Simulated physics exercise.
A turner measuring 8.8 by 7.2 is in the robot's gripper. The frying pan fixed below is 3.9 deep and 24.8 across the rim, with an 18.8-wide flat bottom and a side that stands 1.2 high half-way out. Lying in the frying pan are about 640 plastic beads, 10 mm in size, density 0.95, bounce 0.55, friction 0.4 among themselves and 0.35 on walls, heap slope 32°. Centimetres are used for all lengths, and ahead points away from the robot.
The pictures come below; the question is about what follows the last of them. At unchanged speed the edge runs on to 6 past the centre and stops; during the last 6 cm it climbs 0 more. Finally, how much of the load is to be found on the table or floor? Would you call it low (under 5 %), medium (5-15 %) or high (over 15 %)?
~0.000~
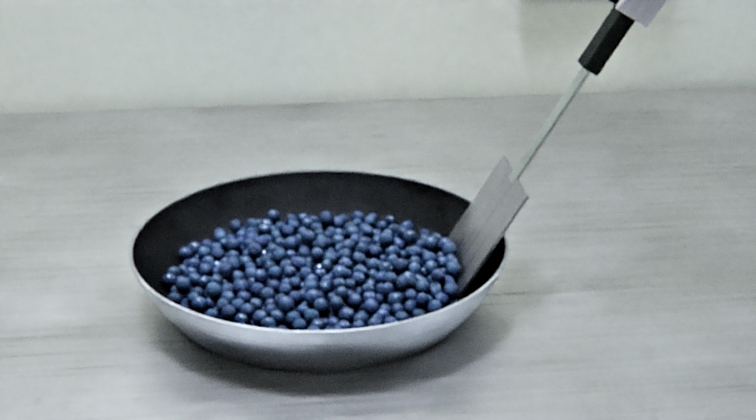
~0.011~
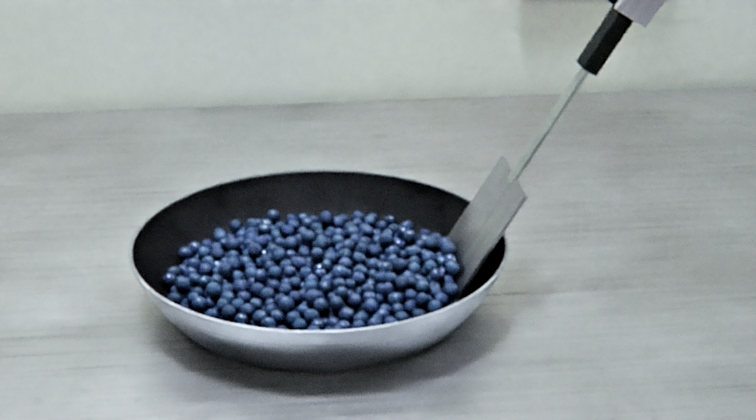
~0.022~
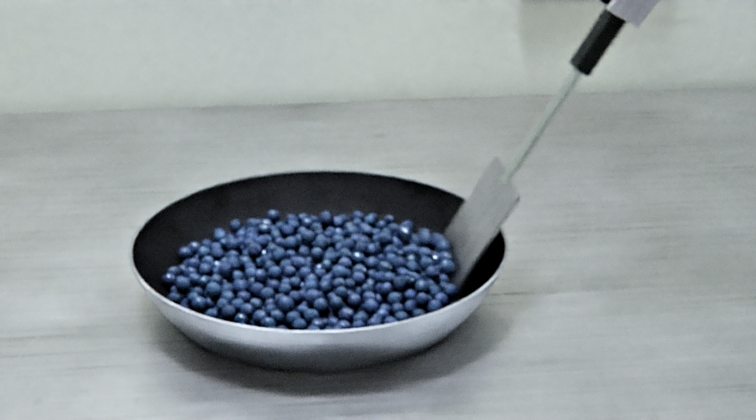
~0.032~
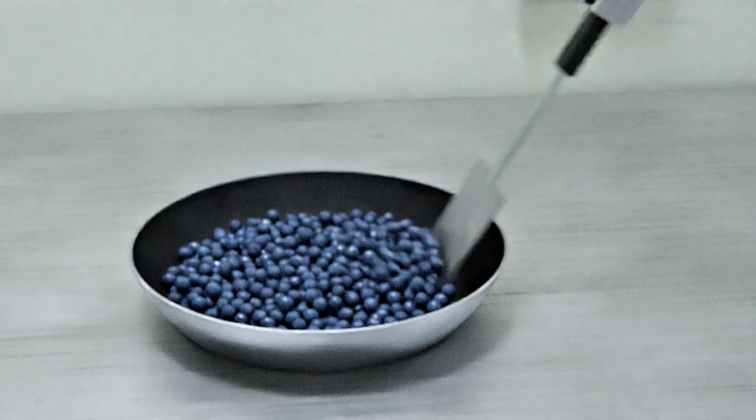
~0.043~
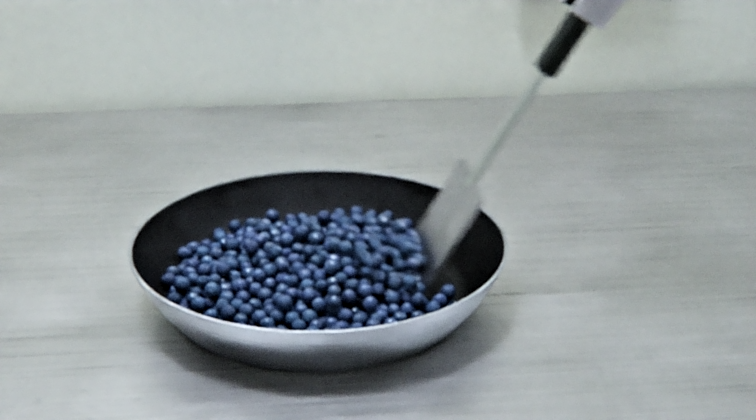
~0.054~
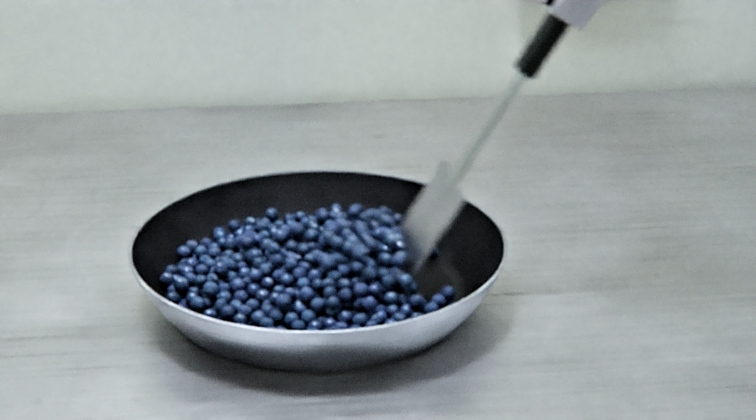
I would call it medium.
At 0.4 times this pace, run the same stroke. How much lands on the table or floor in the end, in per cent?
That comes to some 0 per cent, roughly.
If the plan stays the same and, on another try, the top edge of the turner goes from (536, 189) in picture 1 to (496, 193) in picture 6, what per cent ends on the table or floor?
Around 0 per cent finishes there.
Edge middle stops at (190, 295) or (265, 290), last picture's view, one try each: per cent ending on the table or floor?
Try 1: Approx. 20 %; try 2: Approx. 5 %.
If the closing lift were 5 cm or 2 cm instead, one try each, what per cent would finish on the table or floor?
Roughly 15 per cent, then 10 per cent.
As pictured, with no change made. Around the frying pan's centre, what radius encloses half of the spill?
28 cm.
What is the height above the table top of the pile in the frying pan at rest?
About 5.0 cm.
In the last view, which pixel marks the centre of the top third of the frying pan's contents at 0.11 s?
(289, 254).
After 0.08 s, sloping 59°, highest piece 6 above the table; 637 in the frying pan.
After 0.11 s, sloping 59°, highest piece 7 above the table; 637 in the frying pan.
After 0.32 s, sloping 59°, highest piece 5 above the table; 578 in the frying pan, 56 on the table or floor, 3 on the blade or in flight.
After 1.37 s, sloping 59°, highest piece 4 above the table; 576 in the frying pan, 61 on the table or floor.
At rest, 576 in the frying pan, 61 on the table or floor. That is 10 % on the table or floor.
